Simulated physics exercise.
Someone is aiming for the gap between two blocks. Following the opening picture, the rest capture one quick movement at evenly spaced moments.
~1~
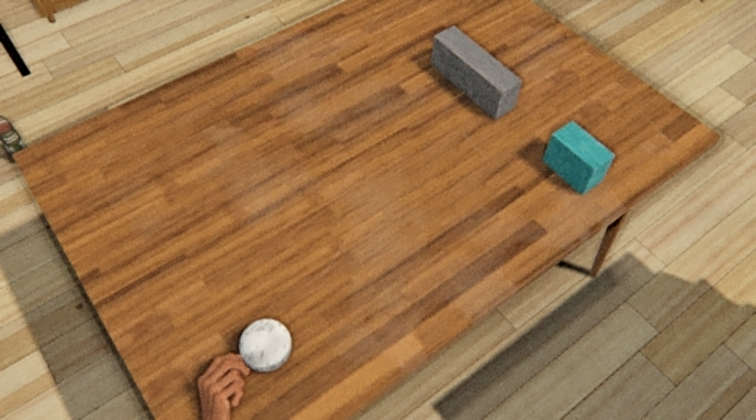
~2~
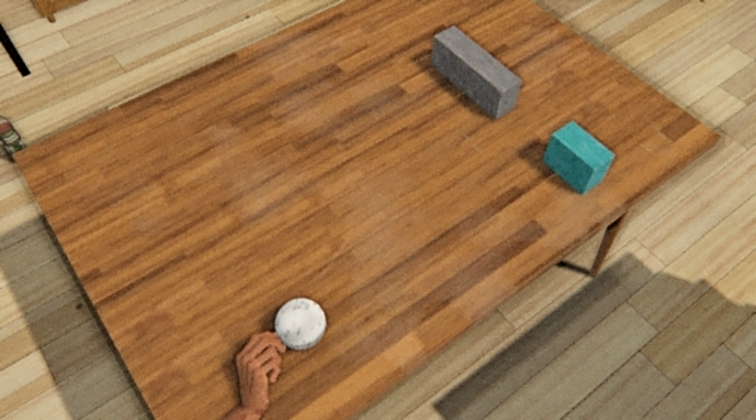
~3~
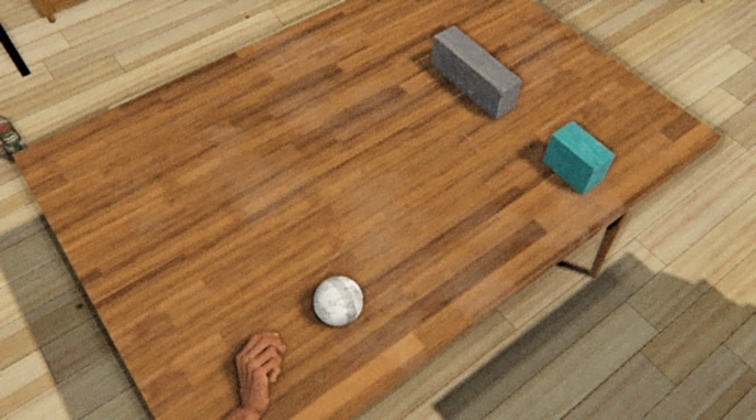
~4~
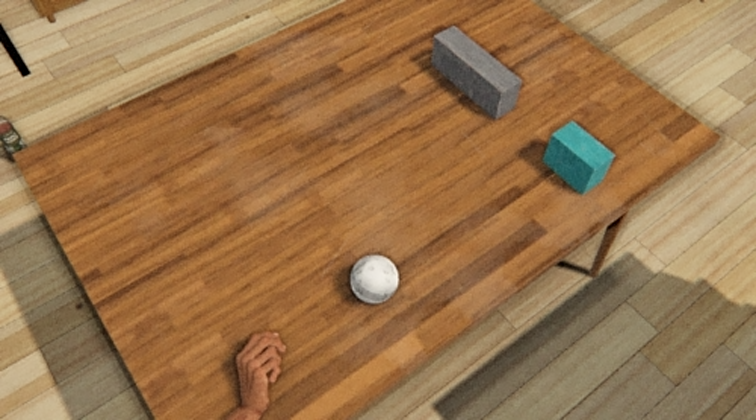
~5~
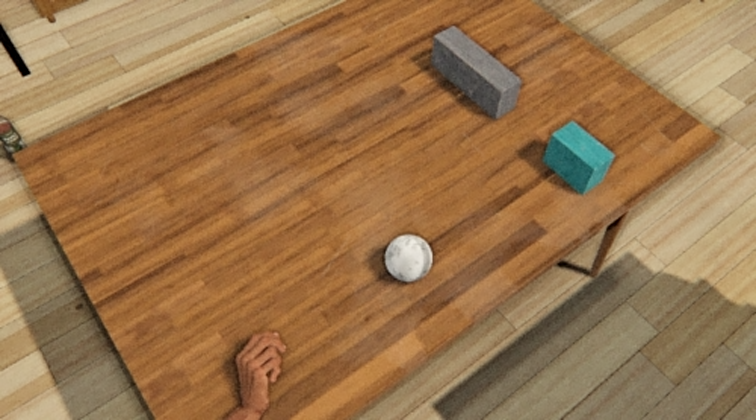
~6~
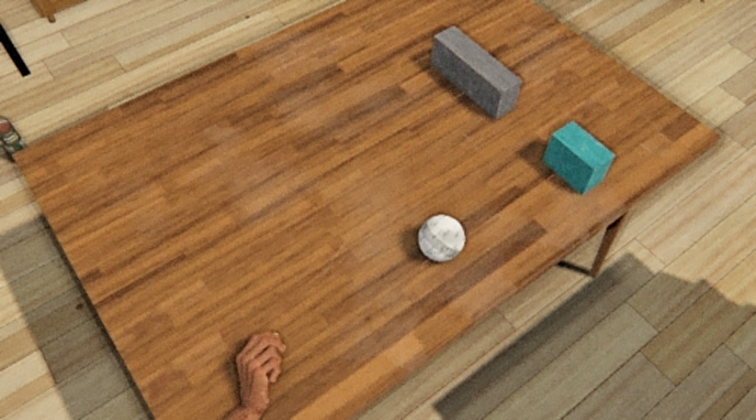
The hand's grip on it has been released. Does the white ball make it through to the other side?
No.
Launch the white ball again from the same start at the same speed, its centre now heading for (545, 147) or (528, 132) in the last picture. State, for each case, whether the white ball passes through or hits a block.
The white ball hits a block; gets past.
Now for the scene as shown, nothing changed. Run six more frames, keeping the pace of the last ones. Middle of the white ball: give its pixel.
It should sit around (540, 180) in the last picture's view.
Then, 0.40 s past the last view, white ball coming back near (541, 182).
Finally, the white ball is stopped.
